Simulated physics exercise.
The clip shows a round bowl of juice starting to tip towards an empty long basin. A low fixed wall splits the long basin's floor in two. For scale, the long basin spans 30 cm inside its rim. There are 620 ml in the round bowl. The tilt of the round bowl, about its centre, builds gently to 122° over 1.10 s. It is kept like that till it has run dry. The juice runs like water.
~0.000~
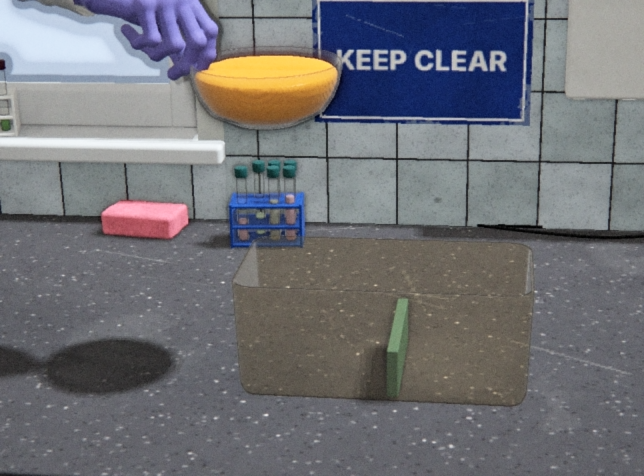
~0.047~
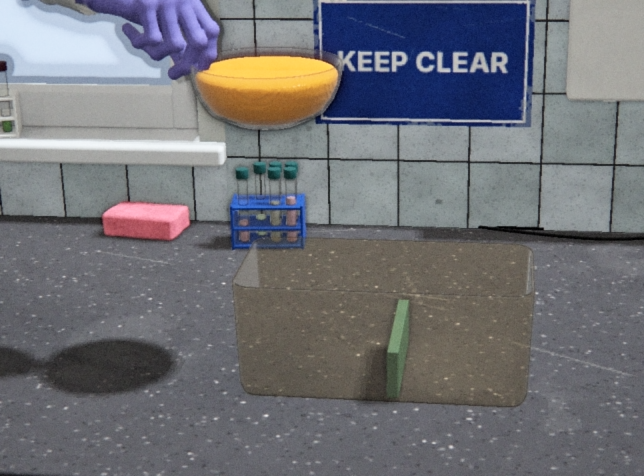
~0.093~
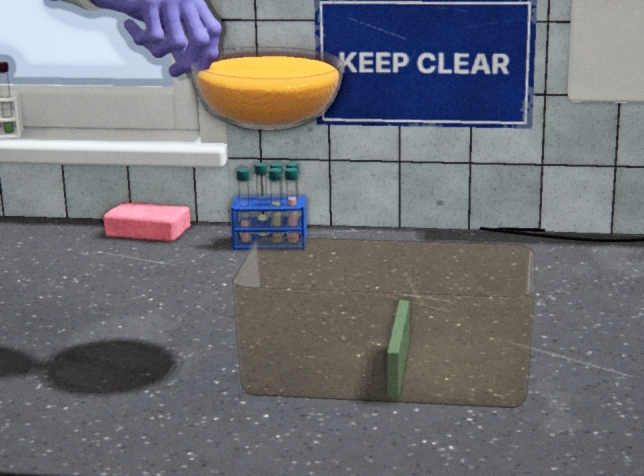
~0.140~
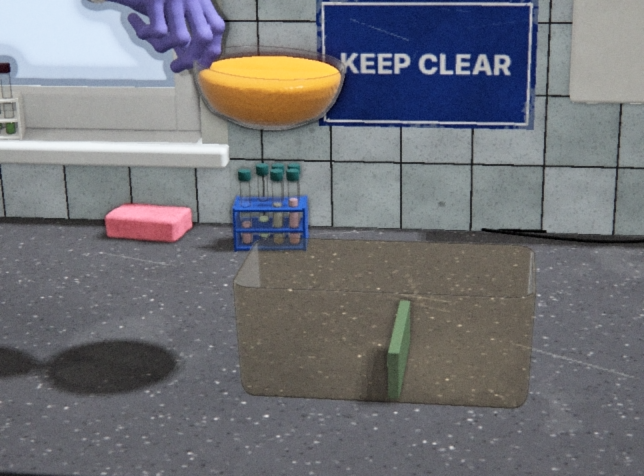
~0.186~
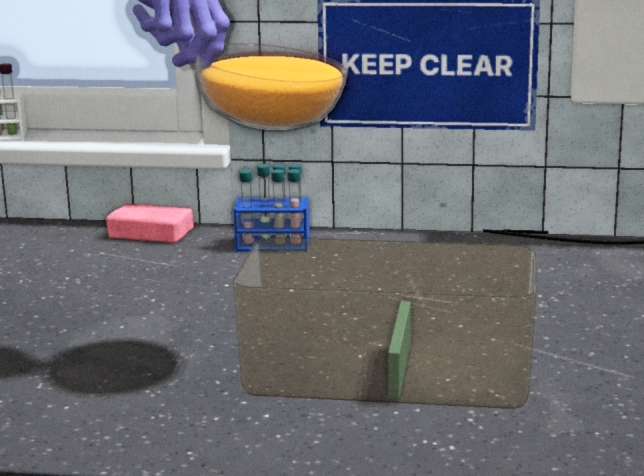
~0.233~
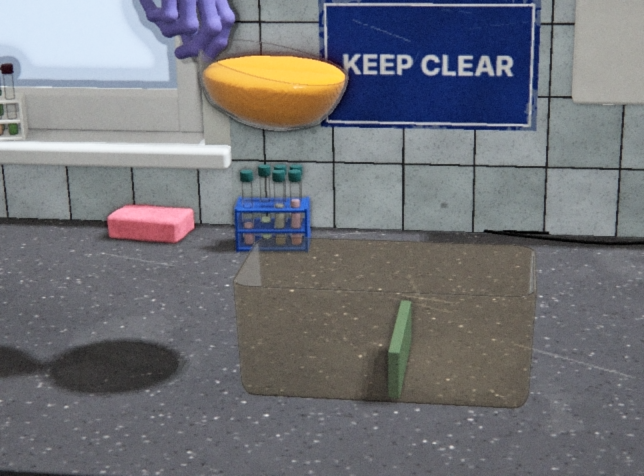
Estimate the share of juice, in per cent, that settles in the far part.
About 66 per cent.
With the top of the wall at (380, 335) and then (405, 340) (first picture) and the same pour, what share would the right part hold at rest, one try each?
In turn about 75 and 60 per cent.
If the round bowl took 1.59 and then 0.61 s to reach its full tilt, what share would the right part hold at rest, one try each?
First 70, then 45 per cent.
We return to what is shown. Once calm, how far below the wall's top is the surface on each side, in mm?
Left about 44 mm, right about 30 mm.
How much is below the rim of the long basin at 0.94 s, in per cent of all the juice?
Some 98 per cent.
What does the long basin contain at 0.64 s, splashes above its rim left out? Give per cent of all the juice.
Some 30 per cent.
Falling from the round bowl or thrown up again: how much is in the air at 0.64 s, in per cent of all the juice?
About 50 per cent.
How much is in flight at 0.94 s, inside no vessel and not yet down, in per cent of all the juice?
Near 2 in a hundred.
After 0.64 s the tilt is 77° and 21 per cent is still to pour, 3 is left of the wall and 26 right of it.
After 0.94 s the tilt is 116° and 0 per cent is still to pour, 32 is left of the wall and 66 right of it.
After 1.26 s the tilt is 122° and 0 per cent is still to pour, 33 is left of the wall and 67 right of it.
After 1.60 s the tilt is 122° and 0 per cent is still to pour, 33 is left of the wall and 66 right of it.
In the end 33 per cent lies left of the wall, 66 right of it and 1 outside.
